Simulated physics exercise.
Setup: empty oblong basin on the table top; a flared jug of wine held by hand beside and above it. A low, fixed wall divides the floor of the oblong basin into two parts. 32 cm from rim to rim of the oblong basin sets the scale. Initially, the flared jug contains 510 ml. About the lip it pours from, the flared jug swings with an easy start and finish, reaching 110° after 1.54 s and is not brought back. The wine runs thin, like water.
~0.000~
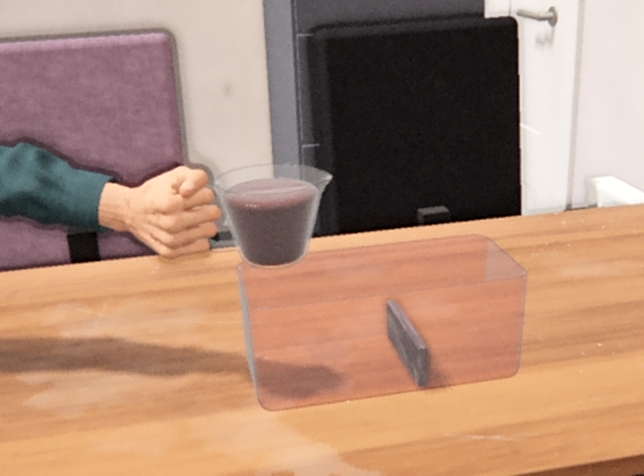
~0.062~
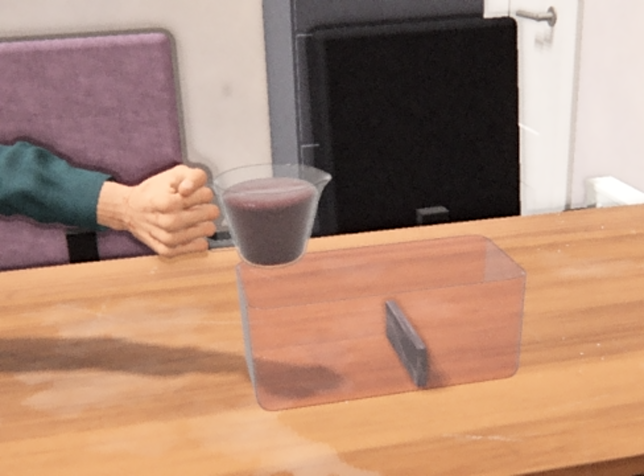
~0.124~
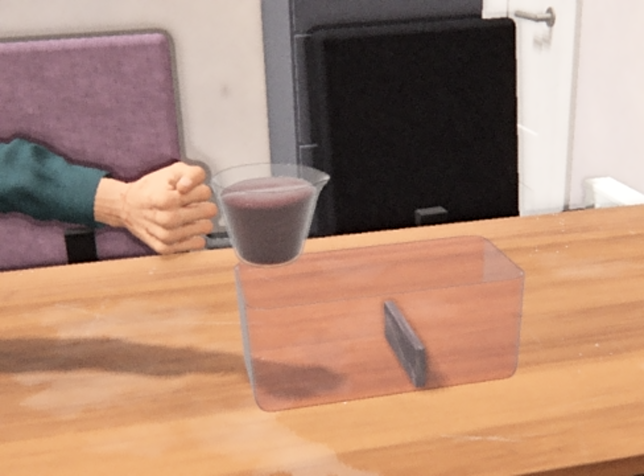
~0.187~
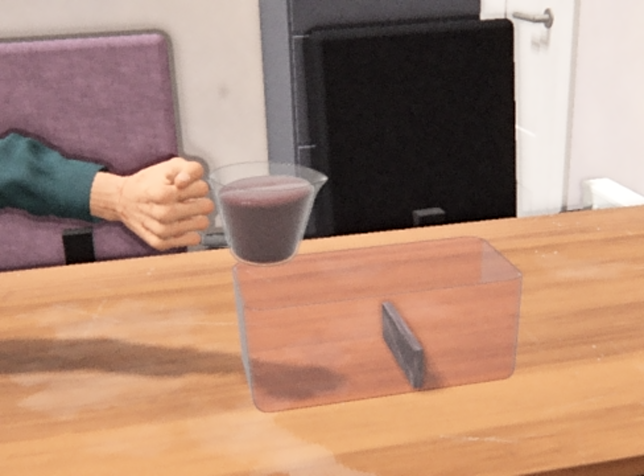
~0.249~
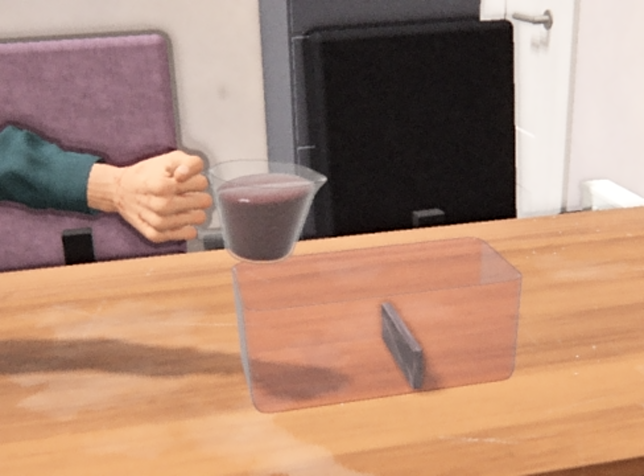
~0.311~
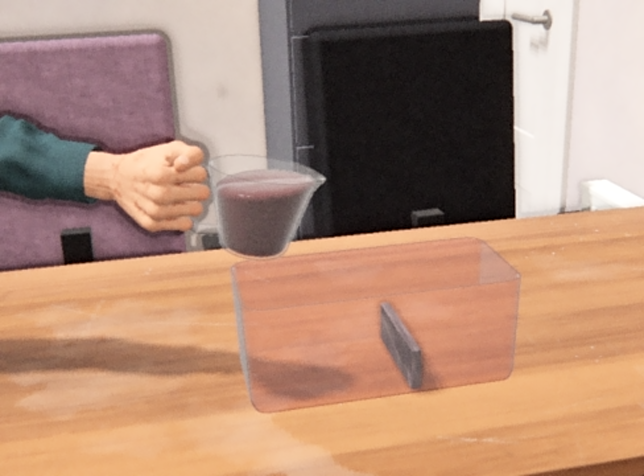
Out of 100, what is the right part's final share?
About 74 out of 100.
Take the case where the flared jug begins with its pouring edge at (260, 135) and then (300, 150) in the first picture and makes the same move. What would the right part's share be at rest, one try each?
I'd expect close to 5 per cent and then close to 10 per cent.
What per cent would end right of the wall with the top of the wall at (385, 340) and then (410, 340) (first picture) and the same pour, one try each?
Result: 90 per cent, then 70 per cent.
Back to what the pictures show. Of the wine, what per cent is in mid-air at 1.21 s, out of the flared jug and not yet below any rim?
16 per cent, roughly.
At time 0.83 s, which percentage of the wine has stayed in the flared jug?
About 64 percent.
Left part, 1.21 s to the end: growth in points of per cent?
Some 6 per cent.
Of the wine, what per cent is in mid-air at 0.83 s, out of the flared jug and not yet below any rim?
Some 22 % is the figure.
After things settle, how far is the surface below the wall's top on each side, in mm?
For the left, around 46 mm; for the right, around 28 mm.
After 0.83 s the tilt is 62° and 64 per cent is still to pour, 13 is left of the wall and 0 right of it.
After 1.21 s the tilt is 98° and 7 per cent is still to pour, 20 is left of the wall and 58 right of it.
After 1.61 s the tilt is 110° and 0 per cent is still to pour, 26 is left of the wall and 73 right of it.
After 2.04 s the tilt is 110° and 0 per cent is still to pour, 26 is left of the wall and 73 right of it.
In the end 26 per cent lies left of the wall, 74 right of it and 1 outside.
